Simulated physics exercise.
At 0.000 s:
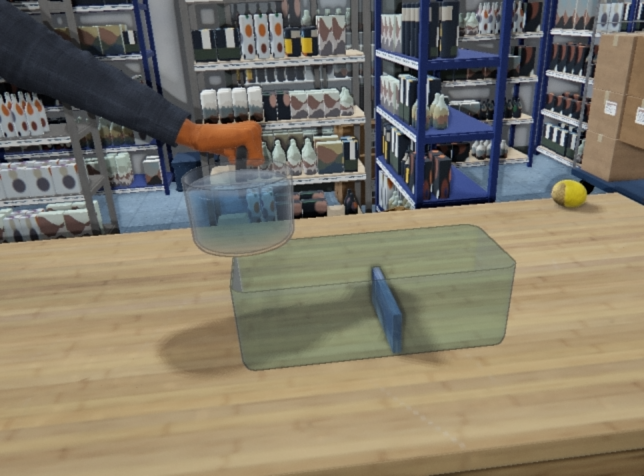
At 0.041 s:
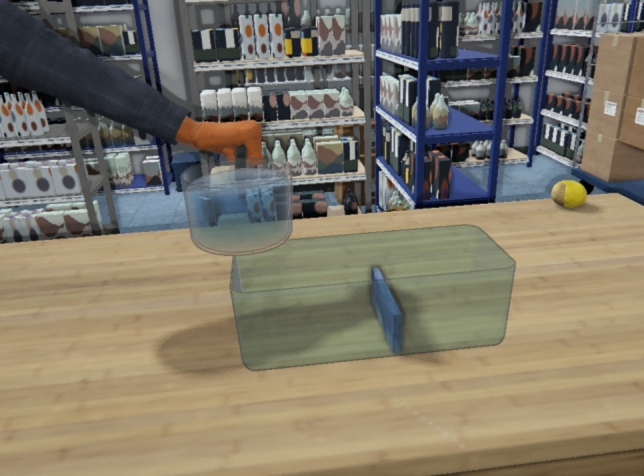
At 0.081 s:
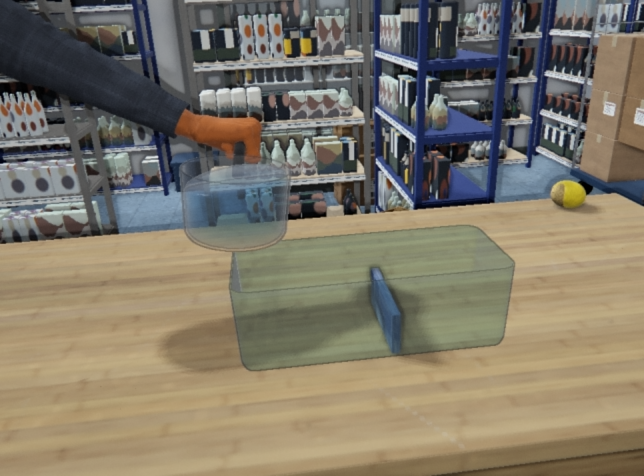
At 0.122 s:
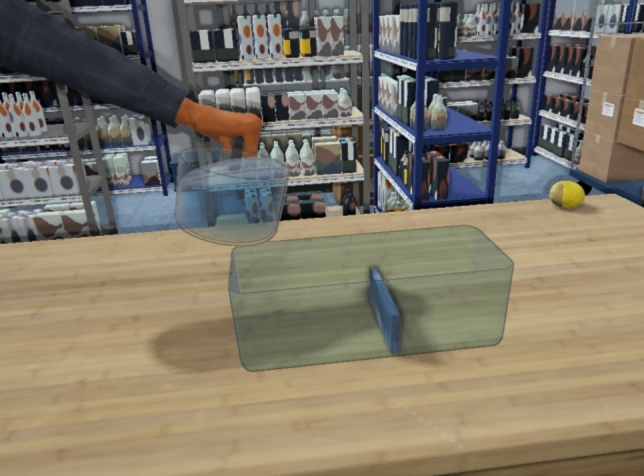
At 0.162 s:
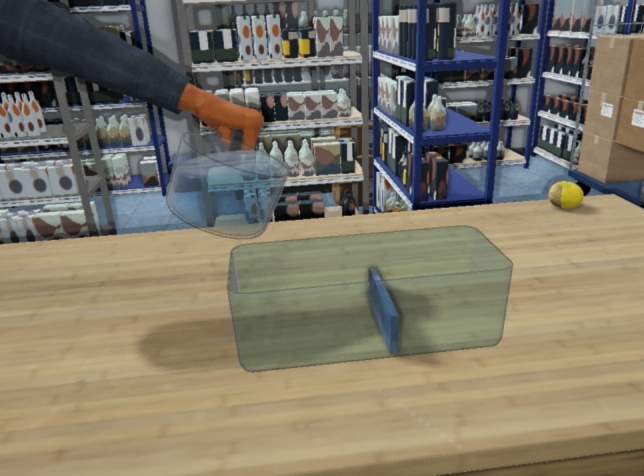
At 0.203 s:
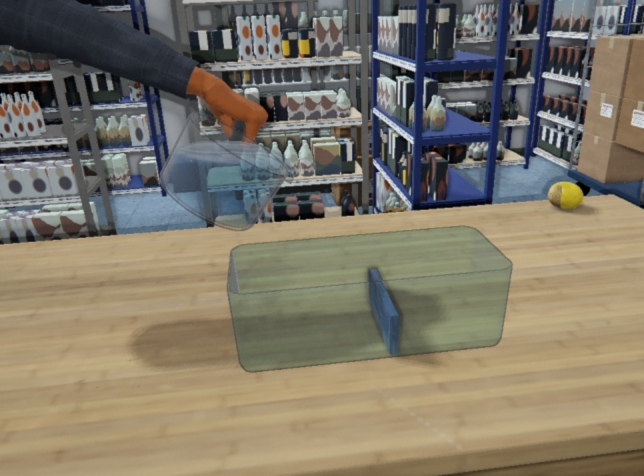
To begin with, an orange hand holds a clear, round pan of water level above the left end of an empty, greenish long basin on a wooden counter. The hand leans the pan to the right, barely at first, then more steeply, while the basin with its blue dividing wall stays still.
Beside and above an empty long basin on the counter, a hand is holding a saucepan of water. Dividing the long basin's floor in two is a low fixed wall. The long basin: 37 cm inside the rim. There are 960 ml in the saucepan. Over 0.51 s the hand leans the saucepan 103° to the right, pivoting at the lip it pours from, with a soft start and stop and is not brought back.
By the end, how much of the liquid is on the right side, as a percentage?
Around 48 percent.
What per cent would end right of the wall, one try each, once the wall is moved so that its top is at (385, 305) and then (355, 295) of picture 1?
I'd say 45 percent on the first go, 75 percent on the next.
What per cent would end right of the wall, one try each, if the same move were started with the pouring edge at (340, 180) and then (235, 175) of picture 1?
I'd say 80 percent on the first go, 5 percent on the next.
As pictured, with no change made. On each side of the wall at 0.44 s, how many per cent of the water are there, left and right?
Lab note: Left near 6 %, right near 0.
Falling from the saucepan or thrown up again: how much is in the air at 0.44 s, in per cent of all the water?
42 %.
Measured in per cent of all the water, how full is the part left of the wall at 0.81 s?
Reading: Approx. 32 per cent.
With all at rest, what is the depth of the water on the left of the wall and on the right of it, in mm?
Some 16 mm on the left and 22 mm on the right.
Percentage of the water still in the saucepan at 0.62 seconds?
Around 8 in a hundred is still there.
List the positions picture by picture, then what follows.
In the first picture, tilt 0°; pouring edge (291, 171); surface from (187, 186) to (289, 179); the long basin's rim runs from (233, 268) to (496, 244); the wall's top is at (386, 290).
In the second picture, tilt 2°; pouring edge (291, 171); surface from (187, 186) to (289, 177).
In the third picture, tilt 6°; pouring edge (290, 172); surface from (184, 185) to (288, 171).
In the fourth picture, tilt 14°; pouring edge (289, 172); surface from (180, 179) to (287, 166).
In the fifth picture, tilt 24°; pouring edge (288, 173); surface from (174, 172) to (288, 167); 1 per cent is over the edge.
In the sixth picture, tilt 35°; pouring edge (287, 173); surface from (171, 157) to (283, 162); 3 per cent is over the edge.
By 0.44 s the tilt is 99° and 51 per cent is still to pour, 6 is left of the wall and 0 right of it.
By 0.62 s the tilt is 103° and 8 per cent is still to pour, 20 is left of the wall and 46 right of it.
By 0.81 s the tilt is 103° and 1 per cent is still to pour, 31 is left of the wall and 44 right of it.
By 1.01 s the tilt is 103° and 0 per cent is still to pour, 44 is left of the wall and 48 right of it.
At rest 47 per cent lies left of the wall, 48 right of it and 5 outside.
